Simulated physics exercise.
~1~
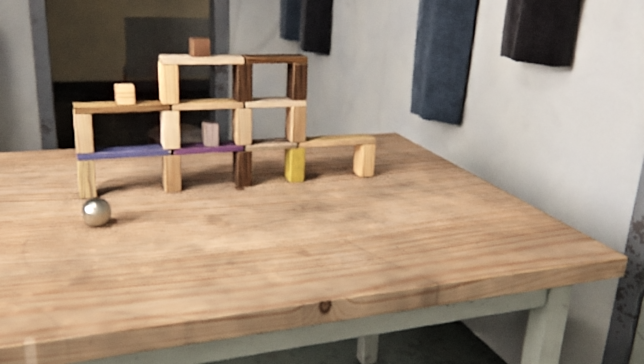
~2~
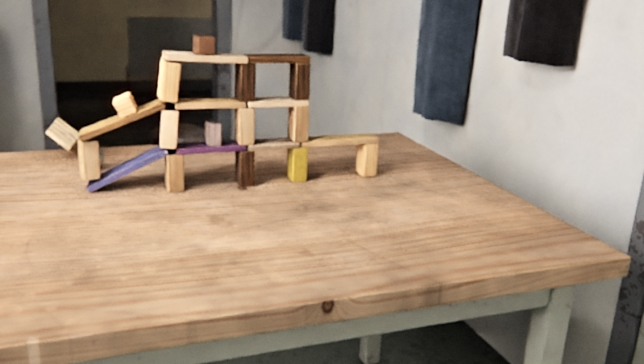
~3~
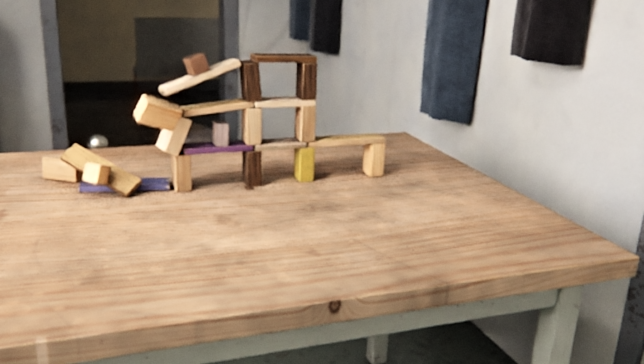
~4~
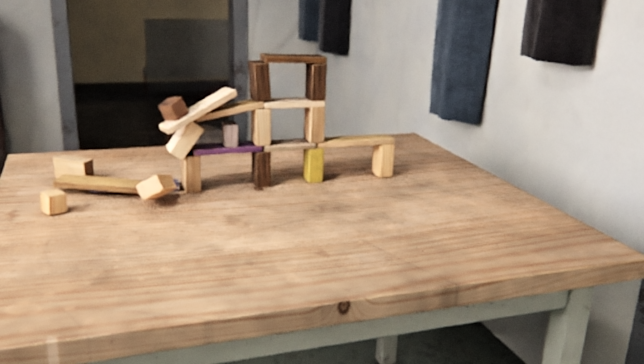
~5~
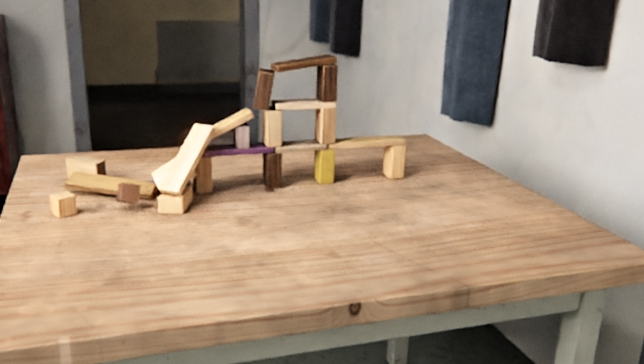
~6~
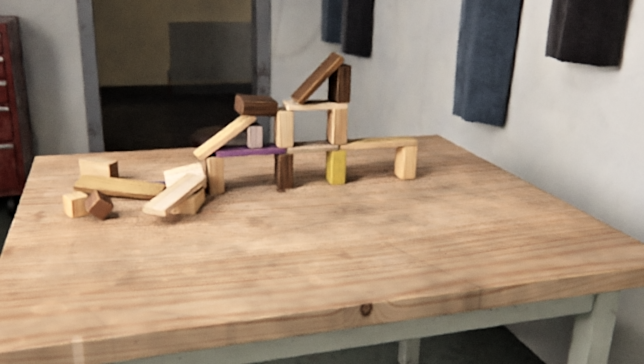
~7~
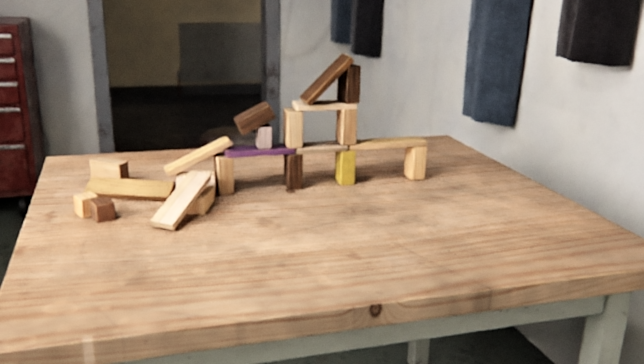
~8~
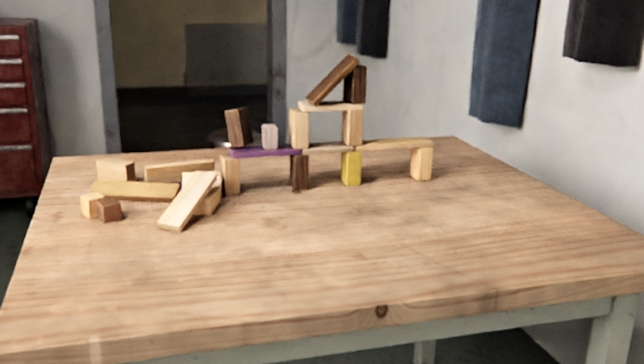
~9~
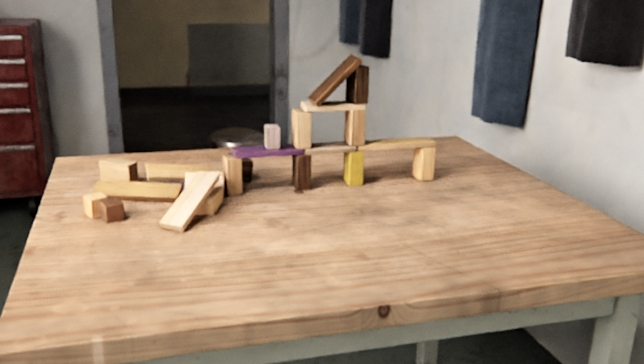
On a wooden table in a room with a red cabinet and dark cloths on the wall, seen from slightly above as the view pans left, stands a three-level structure of wooden blocks and planks. A steel ball is at its lower left, beside a post under a blue plank. The left end gives way, the blue plank tilts and drops, and the ball shows behind the wreckage. The upper planks then slide down leftward, and dark pieces lean and tumble. The left side ends in a heap, while the purple plank and yellow post stay in place beneath a leaning dark piece.
